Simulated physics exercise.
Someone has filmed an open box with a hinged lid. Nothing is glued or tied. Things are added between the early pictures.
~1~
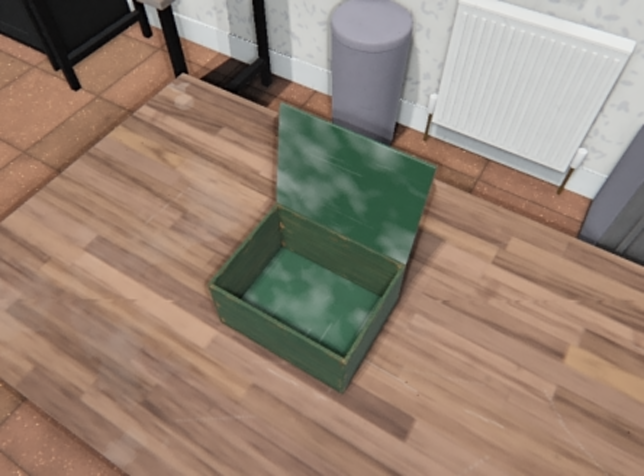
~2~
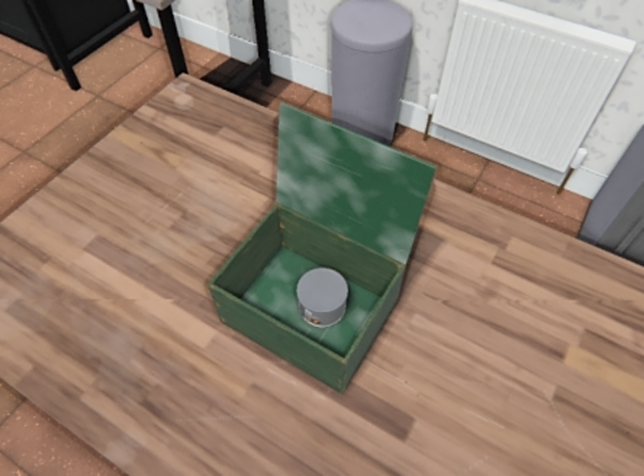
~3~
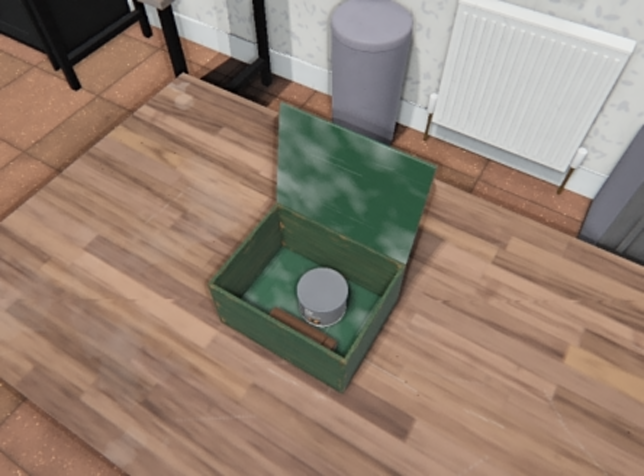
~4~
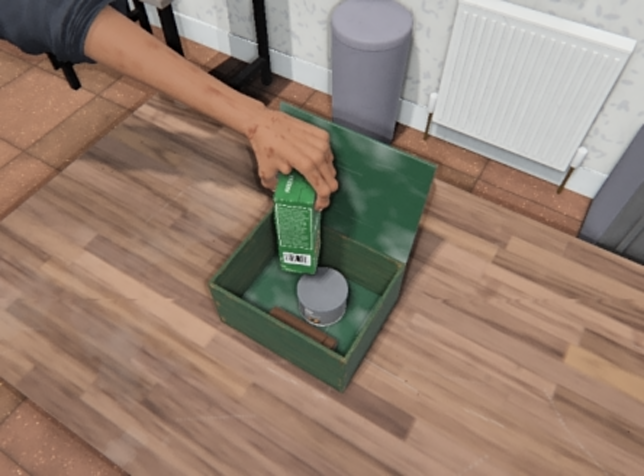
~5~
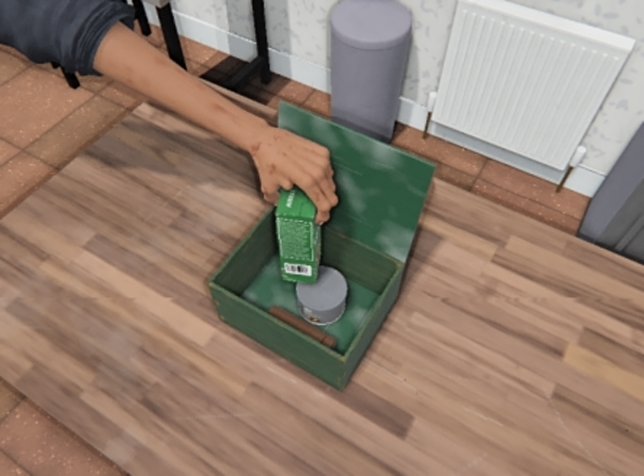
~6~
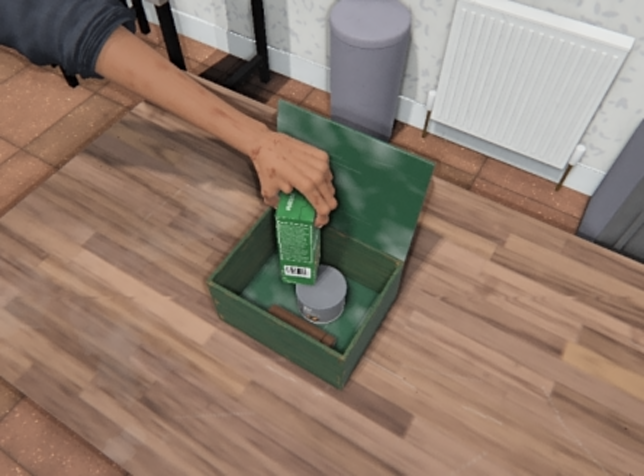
The clip opens on an empty green box with its hinged lid raised on a wooden floor. A grey tub appears inside, then a brown object beside it. A hand reaches in from the upper left, holding a green carton upright, and lowers it slightly behind the tub, barely moving after that.
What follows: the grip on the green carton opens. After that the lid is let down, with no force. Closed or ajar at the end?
Outcome: The lid stays ajar.
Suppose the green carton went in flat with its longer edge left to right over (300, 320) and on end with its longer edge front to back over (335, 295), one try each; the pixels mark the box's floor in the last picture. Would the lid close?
In the first case it sits on the rim; in the second case it will not close.
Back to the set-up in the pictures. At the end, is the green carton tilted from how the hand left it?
The green carton tips.
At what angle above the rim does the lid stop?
About 40°.
Then, 0.90 s later than the last frame, lid starting down; green carton tilted by 42° near (274, 232).
Then, 1.70 s later than the last frame, lid 64° above the rim; green carton tilted by 45° near (273, 237).
Then, 3.30 s later than the last frame, lid 47° above the rim; green carton tilted by 55° near (275, 244); grey tub moved a little.
When it is over, lid 42° above the rim; lying over in the box, green carton; the other 2 as before. End places, in pixels of the last picture, green carton near (276, 246).
